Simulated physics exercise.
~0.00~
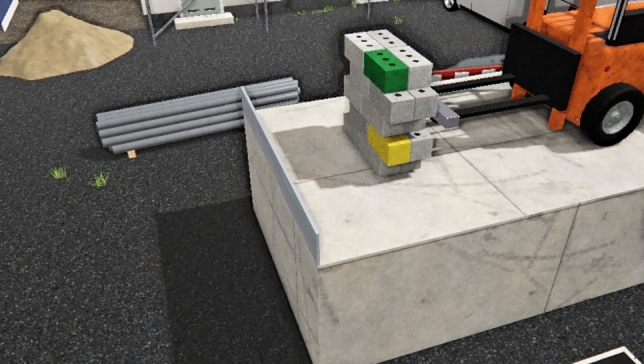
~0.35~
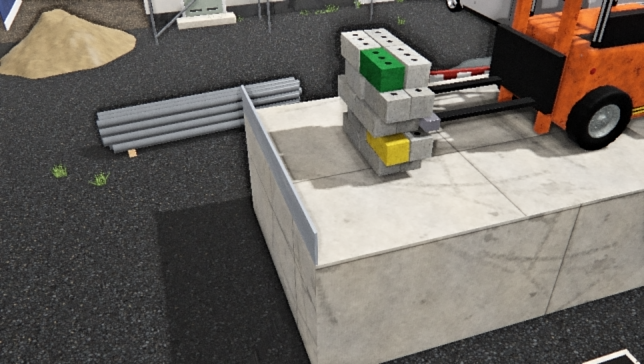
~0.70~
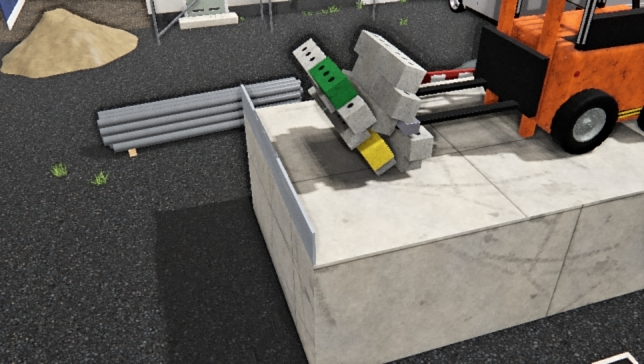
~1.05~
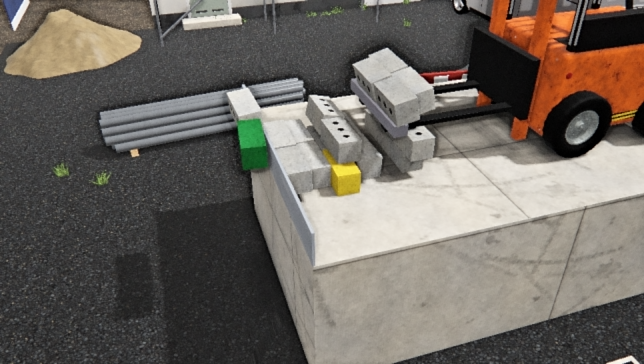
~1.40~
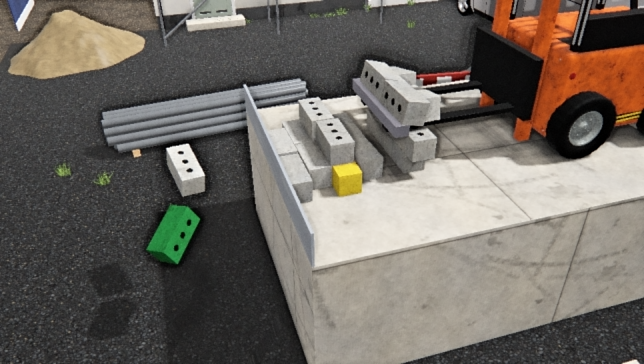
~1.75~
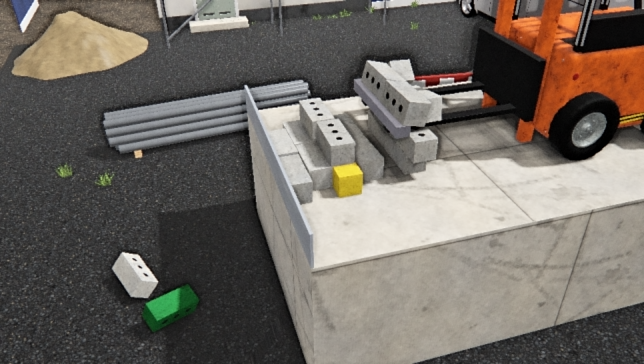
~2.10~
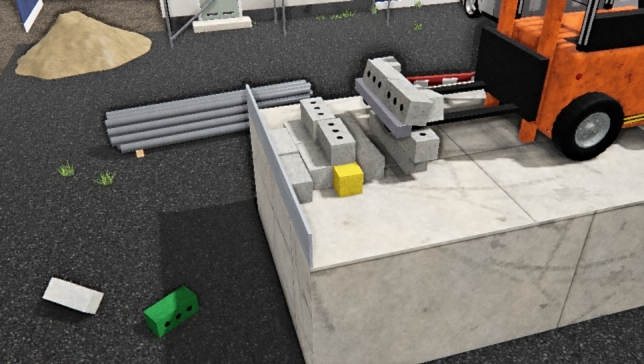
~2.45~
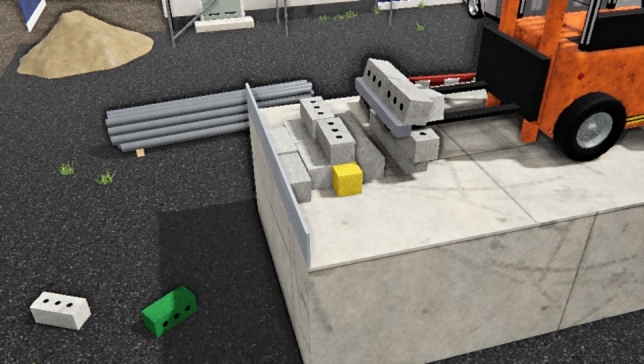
An orange forklift toppling a stack of concrete blocks on a dock, the green and a grey one landing on the ground below.
